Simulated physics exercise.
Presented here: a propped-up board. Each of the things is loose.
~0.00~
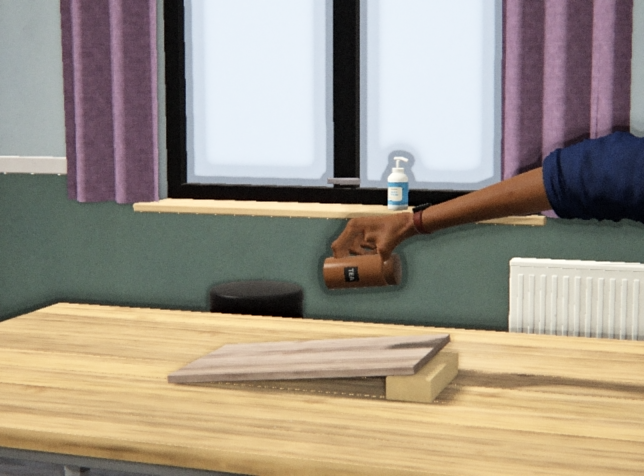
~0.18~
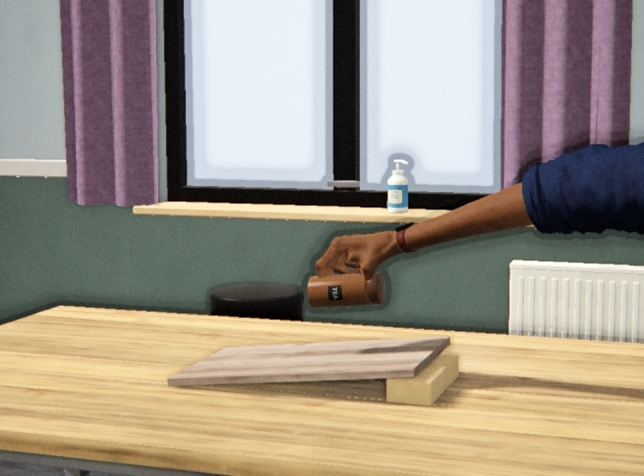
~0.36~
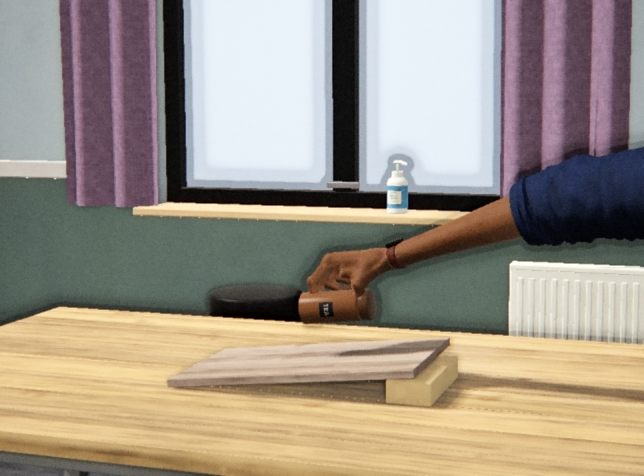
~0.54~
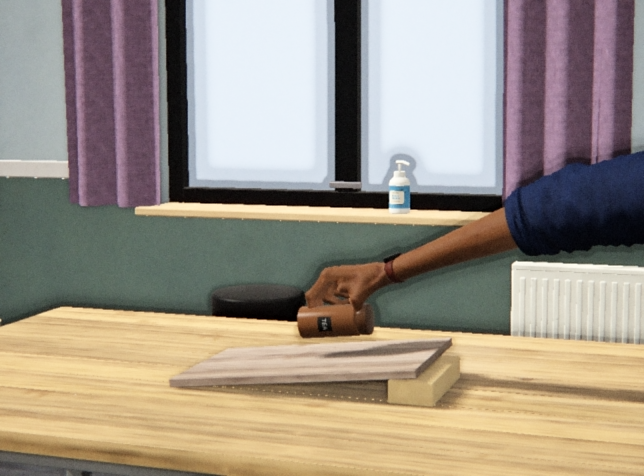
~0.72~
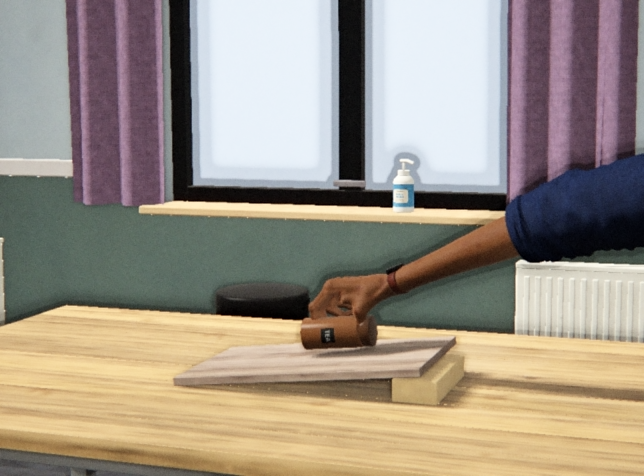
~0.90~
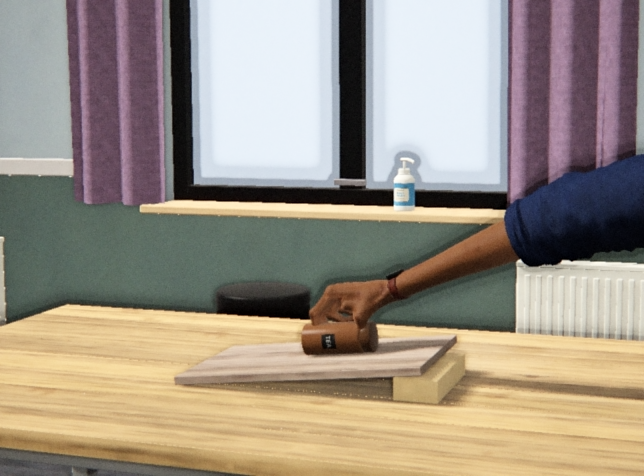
A hand lowers a brown shaker on its side onto a propped-up board on a table.
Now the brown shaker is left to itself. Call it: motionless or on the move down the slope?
Motionless.
After 1.10 s, nothing has stirred.
After 1.40 s, brown shaker resting near (340, 338).
At rest (1.9 s), it is in place. Seen from the same camera at the end, brown shaker near (340, 338). The brown shaker keeps its place.
